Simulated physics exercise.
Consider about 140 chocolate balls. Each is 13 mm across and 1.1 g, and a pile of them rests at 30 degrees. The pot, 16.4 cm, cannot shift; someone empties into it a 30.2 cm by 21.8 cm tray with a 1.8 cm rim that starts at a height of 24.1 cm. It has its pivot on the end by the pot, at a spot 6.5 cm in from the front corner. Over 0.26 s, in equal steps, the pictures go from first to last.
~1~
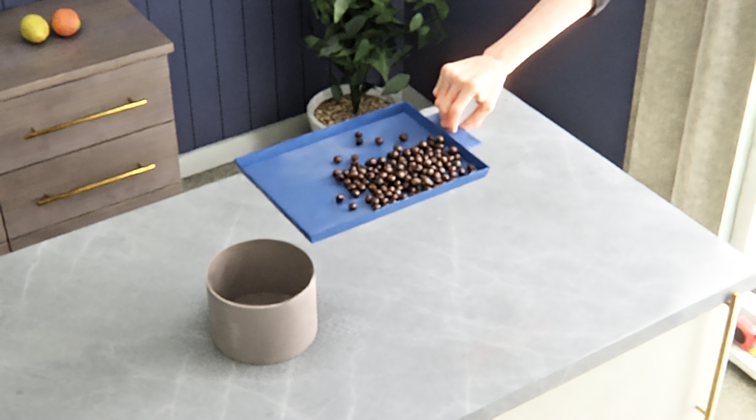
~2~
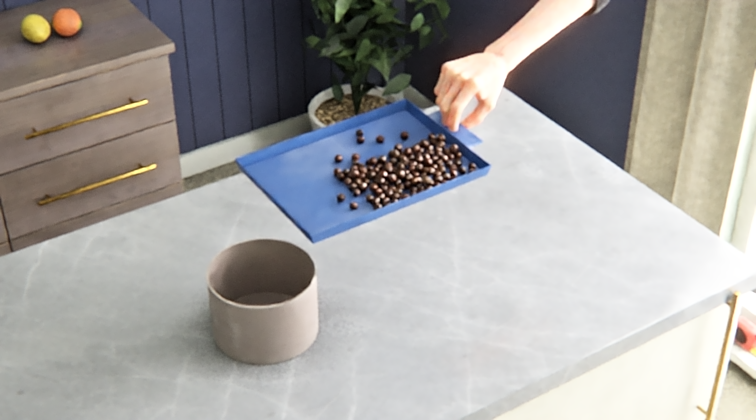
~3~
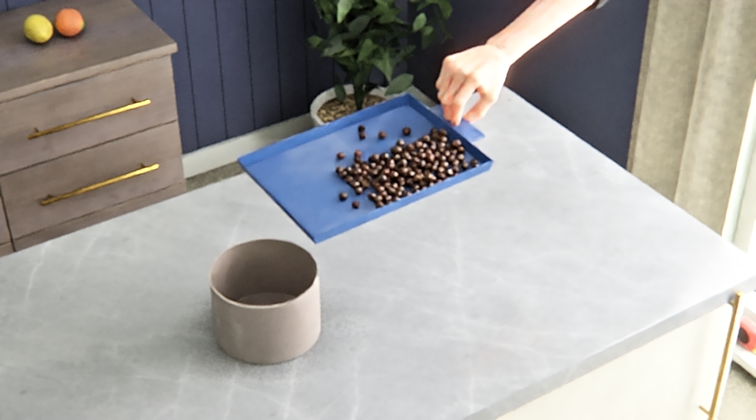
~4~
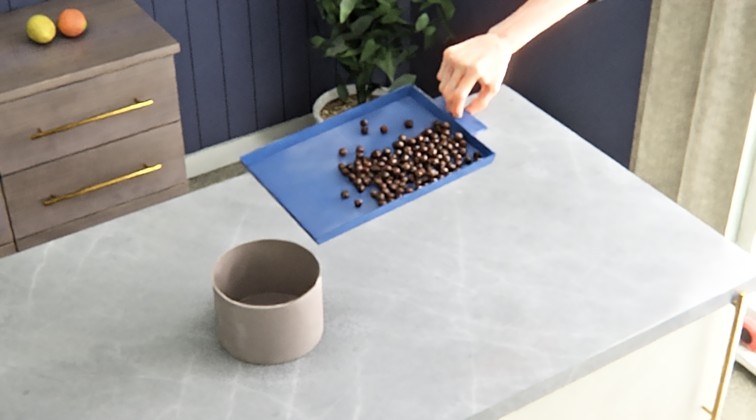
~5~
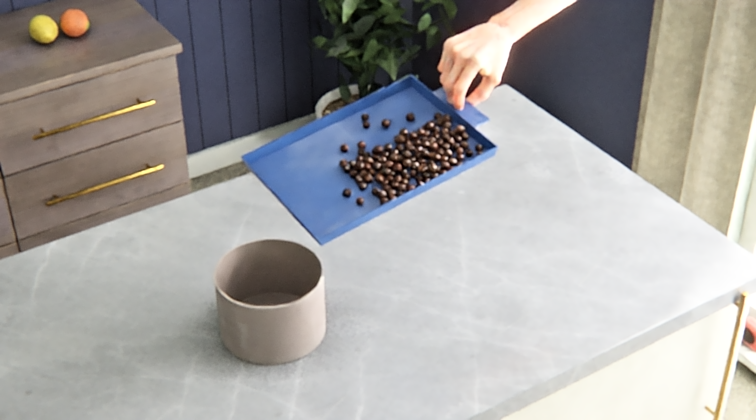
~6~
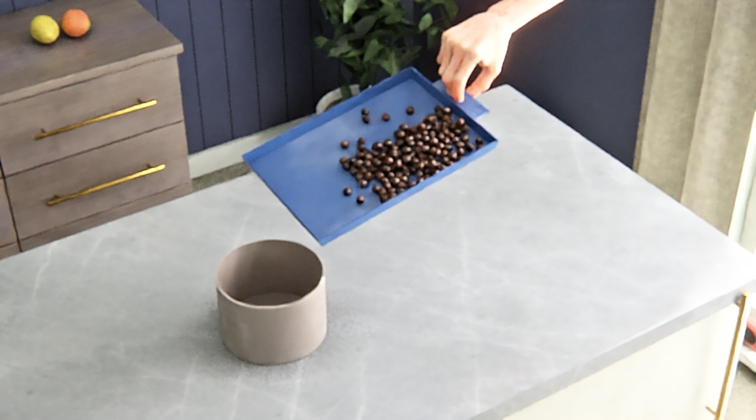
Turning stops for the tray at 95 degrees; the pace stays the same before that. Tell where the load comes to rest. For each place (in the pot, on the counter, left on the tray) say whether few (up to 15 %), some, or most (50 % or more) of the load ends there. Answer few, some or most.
Pot: Some; counter: Most; tray: Few.
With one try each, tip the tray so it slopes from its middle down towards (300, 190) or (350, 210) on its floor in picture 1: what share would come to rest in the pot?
First try: About 60 percent; second try: About 0 percent.
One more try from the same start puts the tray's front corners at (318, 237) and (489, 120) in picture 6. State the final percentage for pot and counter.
You'd end with pot at 40 and counter at 60.
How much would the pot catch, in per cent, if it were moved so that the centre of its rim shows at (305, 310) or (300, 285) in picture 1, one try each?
Around 85 per cent, then around 35 per cent.
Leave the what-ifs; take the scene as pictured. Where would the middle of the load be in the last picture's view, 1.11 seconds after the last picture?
The middle of the load should be at about (311, 207) by then.
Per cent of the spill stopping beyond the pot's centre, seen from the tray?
Some 80 per cent.
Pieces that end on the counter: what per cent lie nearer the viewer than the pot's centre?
About 100 percent of the spill.
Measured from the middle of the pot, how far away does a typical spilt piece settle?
Roughly 22 cm from the centre.
Then, 0.67 s after the last picture, tilt 51 degrees; the tray holds 95 %, the pot 0 %.
Then, 1.11 s after the last picture, tilt 77 degrees; the tray holds 80 %, the pot 5 %.
Then, 1.64 s after the last picture, tilt 95 degrees; the tray holds 5 %, the pot 20 %.
In the end, pot 25 %, counter 75 %, tray 0 %.
